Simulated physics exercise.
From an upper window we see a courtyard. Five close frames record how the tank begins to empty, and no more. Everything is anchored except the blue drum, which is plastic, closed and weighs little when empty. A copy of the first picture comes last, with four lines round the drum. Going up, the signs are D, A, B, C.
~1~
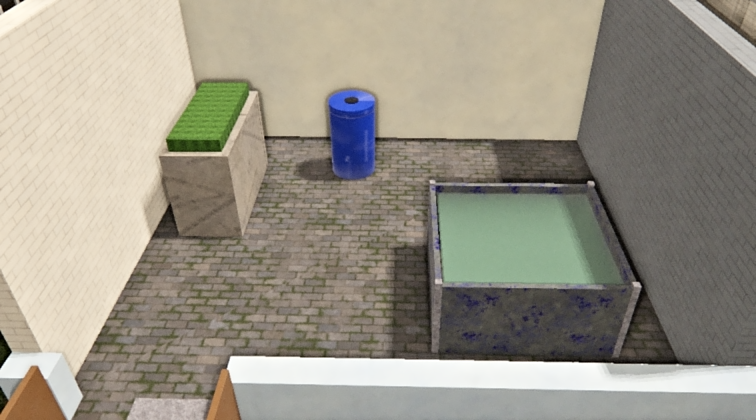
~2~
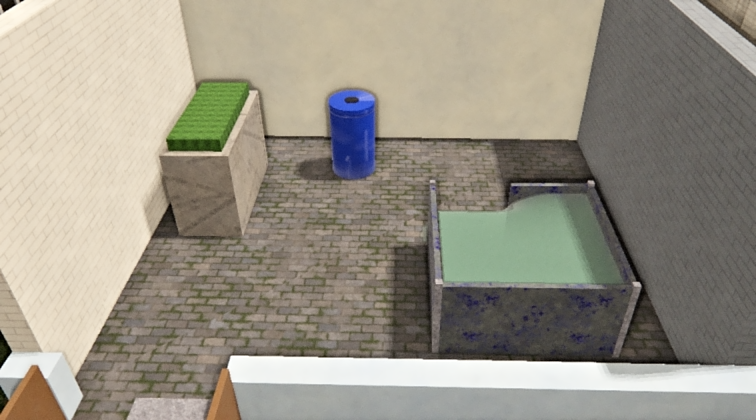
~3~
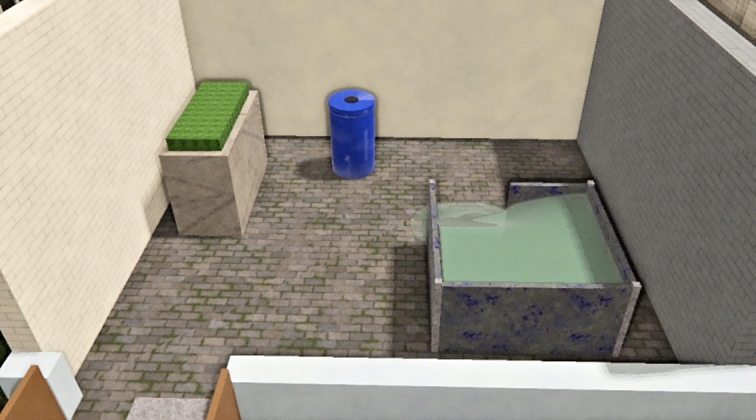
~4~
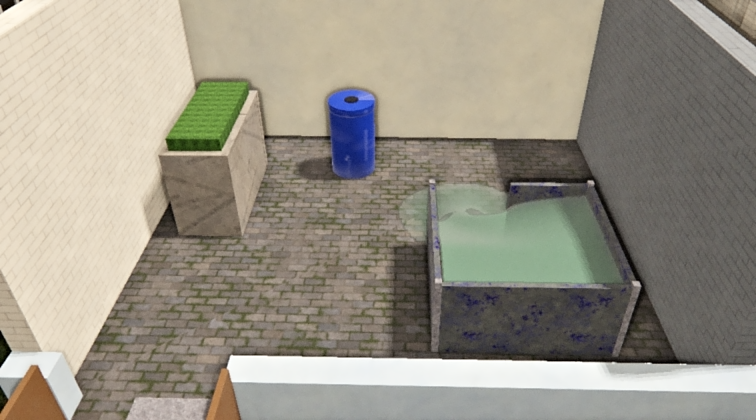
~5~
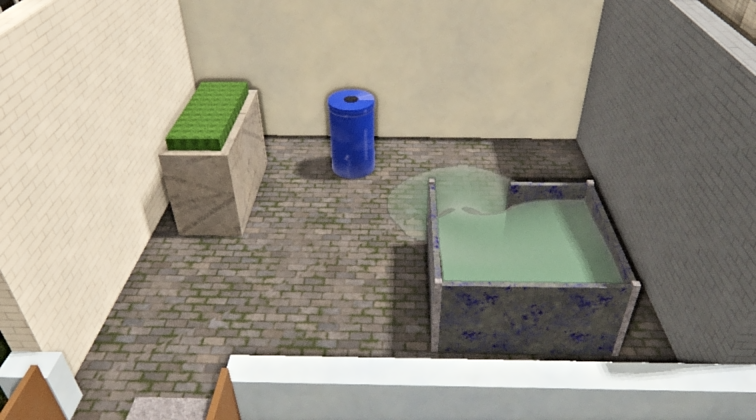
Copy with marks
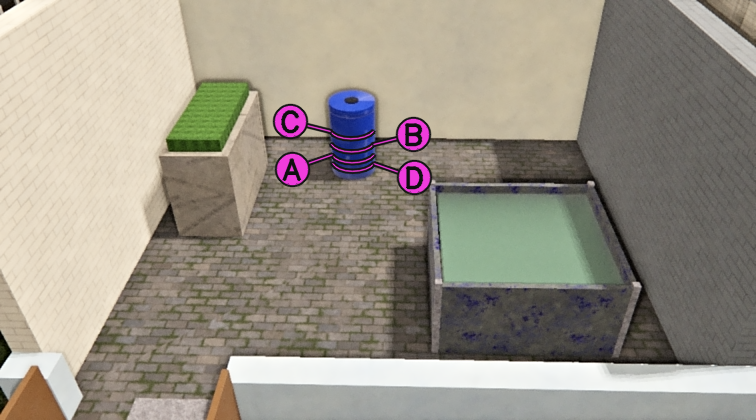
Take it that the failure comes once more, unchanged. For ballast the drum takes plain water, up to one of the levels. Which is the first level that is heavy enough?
The limit is A.
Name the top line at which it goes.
It is D.
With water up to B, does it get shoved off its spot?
No, that is safe.
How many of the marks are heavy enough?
Three of the four.
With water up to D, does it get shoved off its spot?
Yes, that goes wrong.
In magenta, A at (351, 162); B at (351, 151); C at (350, 138); D at (352, 171); from the bottom up D, A, B, C.
For line A, it does not move.
For line B, it does not move.
For line C, it does not move.
For line D, it is pushed about its own width away.
